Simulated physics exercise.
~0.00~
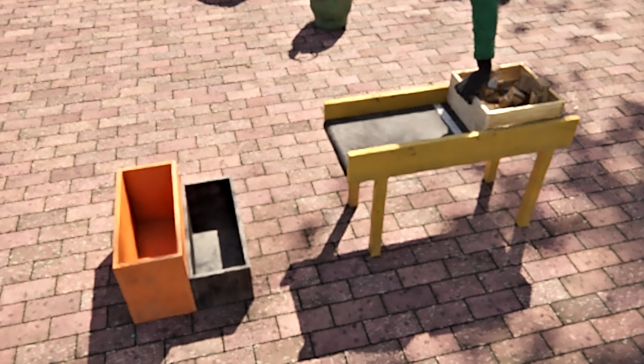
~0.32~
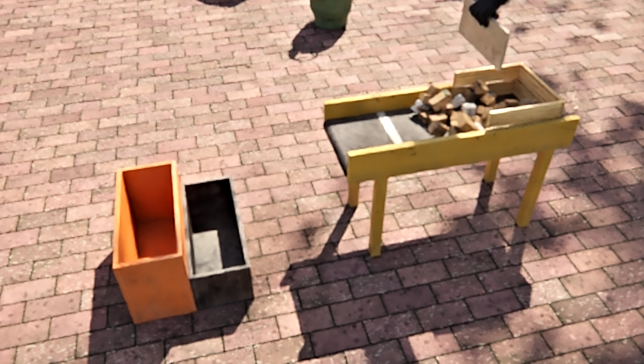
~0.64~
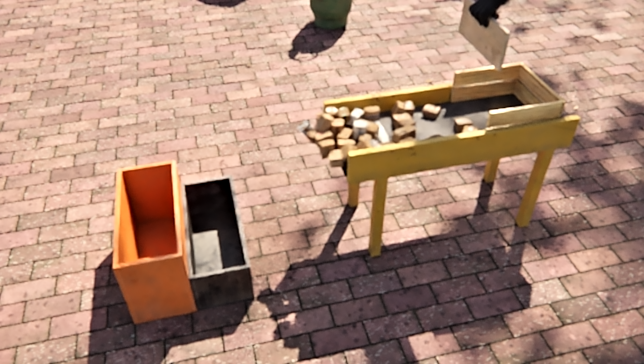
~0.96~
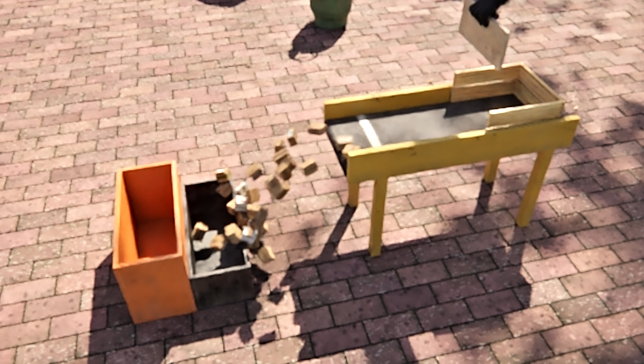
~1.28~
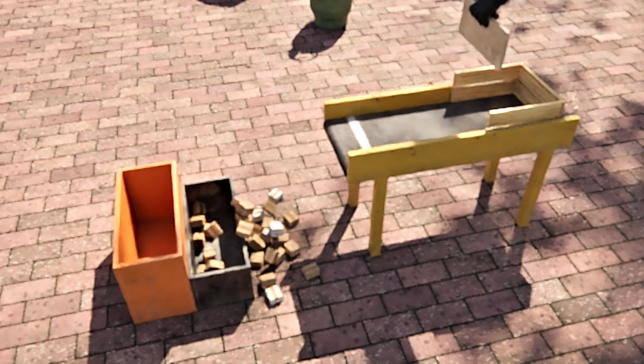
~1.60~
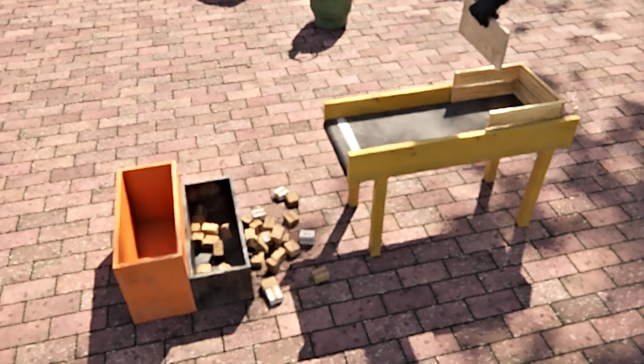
A gloved hand lifted a wooden gate, and little wooden blocks rode left along a yellow-framed belt and tumbled off its end. Some landed in the black tote, but more ended up scattered on the bricks beside it, while the orange tub stayed empty.
